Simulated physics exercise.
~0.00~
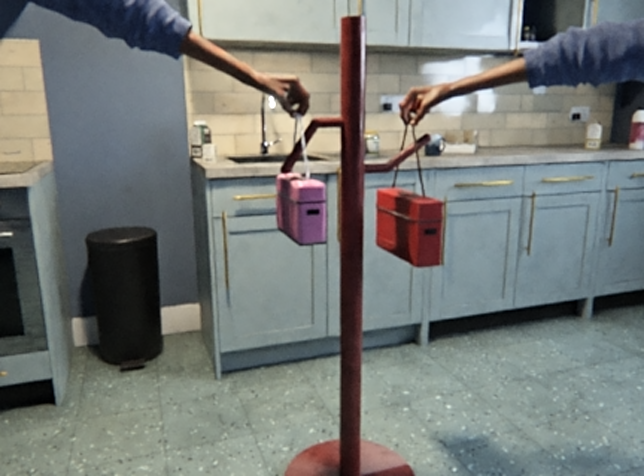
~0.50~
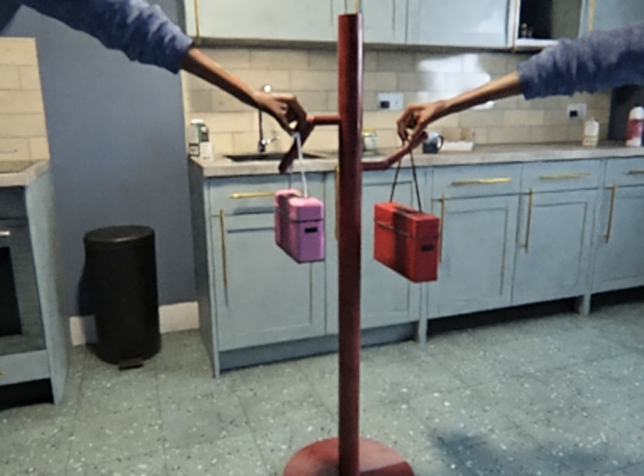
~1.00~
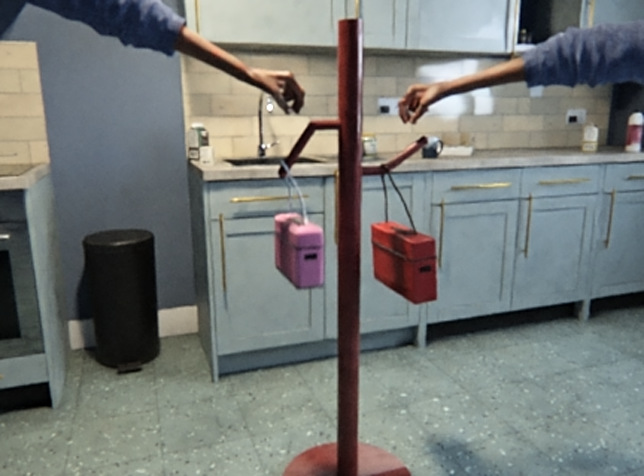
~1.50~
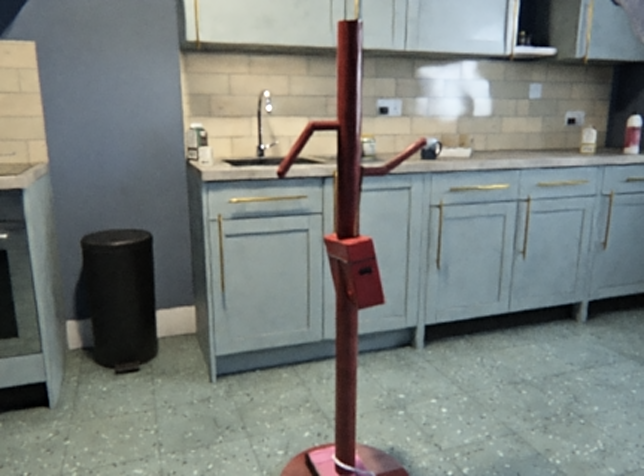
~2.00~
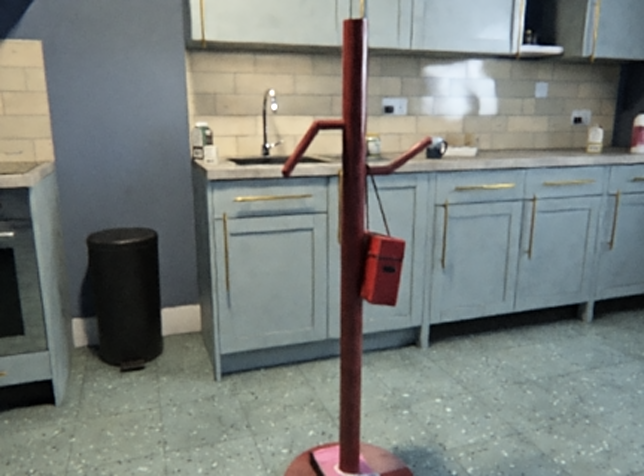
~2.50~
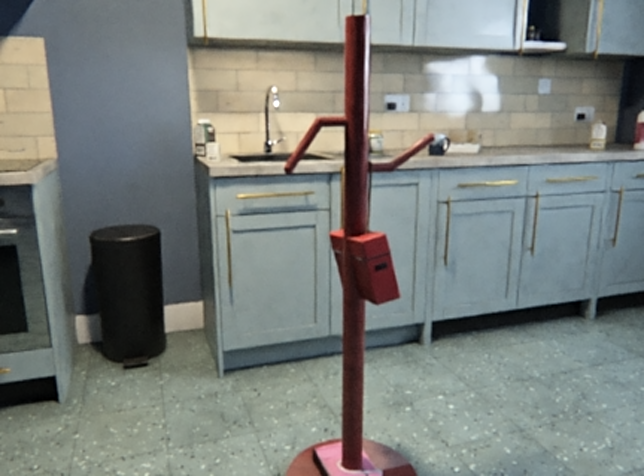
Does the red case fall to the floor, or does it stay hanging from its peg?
The red case stays hanging from its peg by its loop, while the pink case drops to the floor.
